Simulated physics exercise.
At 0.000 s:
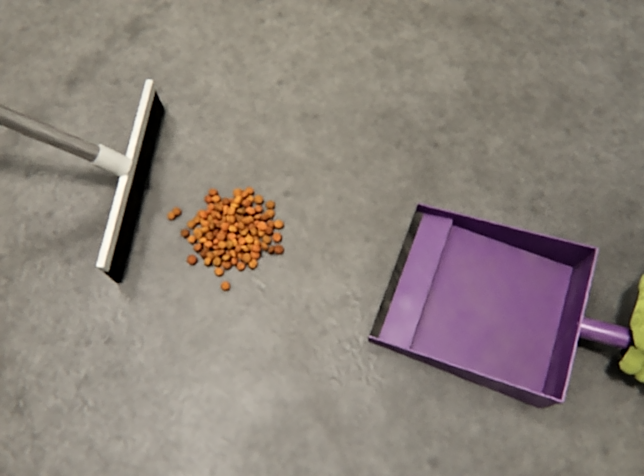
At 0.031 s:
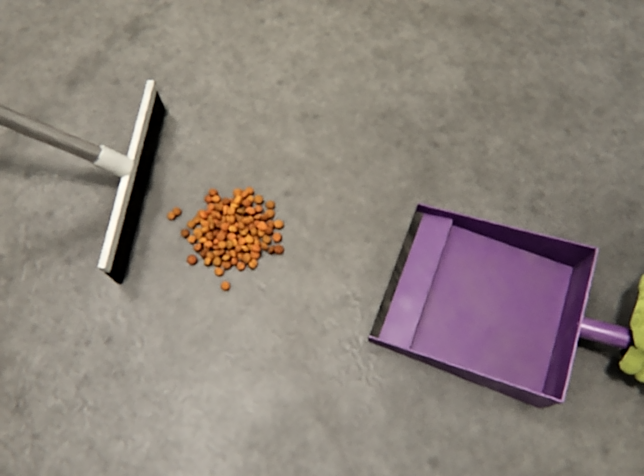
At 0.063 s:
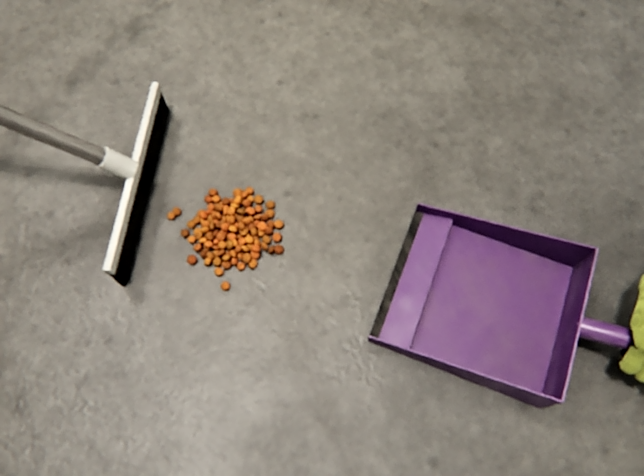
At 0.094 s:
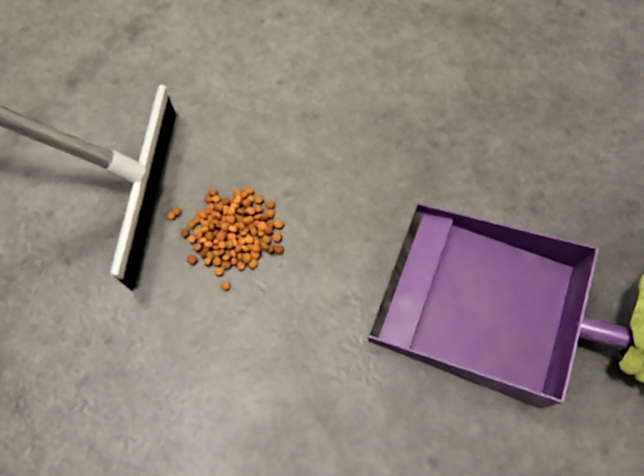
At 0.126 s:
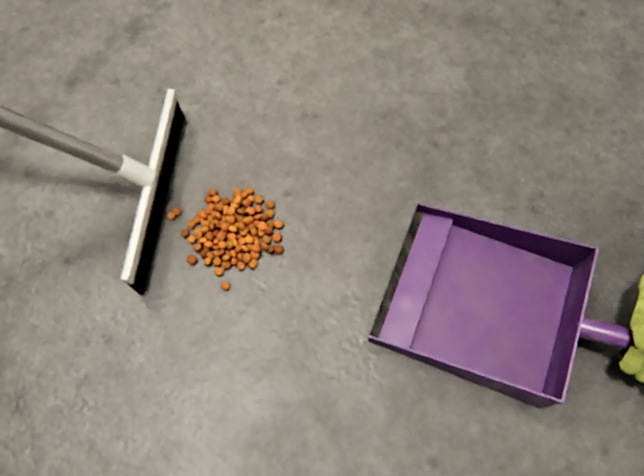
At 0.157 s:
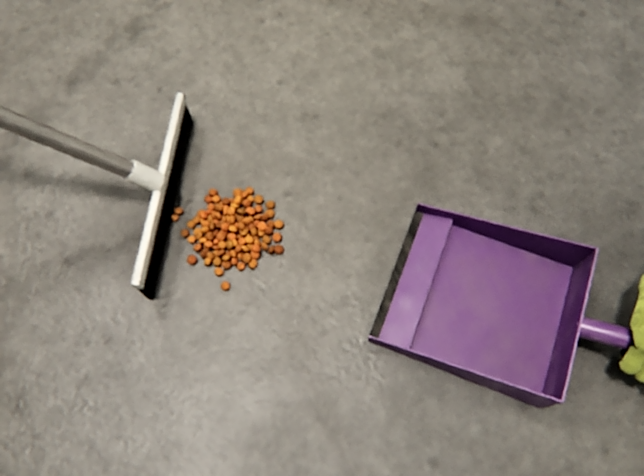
Gloved hand holding a purple dustpan still on grey floor while a squeegee slides slowly right to the edge of a kibble pile.
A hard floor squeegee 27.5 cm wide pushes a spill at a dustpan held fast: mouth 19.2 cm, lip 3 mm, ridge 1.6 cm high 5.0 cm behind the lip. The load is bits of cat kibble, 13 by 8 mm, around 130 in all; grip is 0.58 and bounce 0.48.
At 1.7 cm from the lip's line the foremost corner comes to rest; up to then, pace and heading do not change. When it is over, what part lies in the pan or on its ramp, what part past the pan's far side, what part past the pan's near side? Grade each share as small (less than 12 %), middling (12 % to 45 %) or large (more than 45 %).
Pan - small, far side - small, near side - small.
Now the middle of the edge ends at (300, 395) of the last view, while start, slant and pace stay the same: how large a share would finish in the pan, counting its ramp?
Share caught: Approx. 0 %.
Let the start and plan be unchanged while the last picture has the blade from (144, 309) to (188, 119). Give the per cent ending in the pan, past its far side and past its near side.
That ends as pan 0, far 0, and near 25.
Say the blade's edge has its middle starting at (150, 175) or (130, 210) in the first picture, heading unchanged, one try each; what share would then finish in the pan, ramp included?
First try about 10 per cent, second about 0 per cent.
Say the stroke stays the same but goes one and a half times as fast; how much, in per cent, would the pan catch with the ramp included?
Then some 5 in a hundred.
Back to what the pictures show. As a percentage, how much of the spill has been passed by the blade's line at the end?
Estimate: Near 0 %.
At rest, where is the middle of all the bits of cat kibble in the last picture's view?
My guess is close to (366, 276).
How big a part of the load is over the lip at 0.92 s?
Over the lip by then: Approx. 5 %.
After 0.43 s, middle of the blade 19 cm from the lip; 0 % over the lip, far side 0 %, near side 0 %.
After 0.62 s, middle of the blade 10 cm from the lip; 0 % over the lip, far side 0 %, near side 5 %.
After 0.92 s, middle of the blade 5 cm from the lip; 5 % over the lip, far side 0 %, near side 5 %.
In the end, at 1.2 s, pan 5 %, far side 0 %, near side 5 %, in front of the lip or behind the blade 90 %.
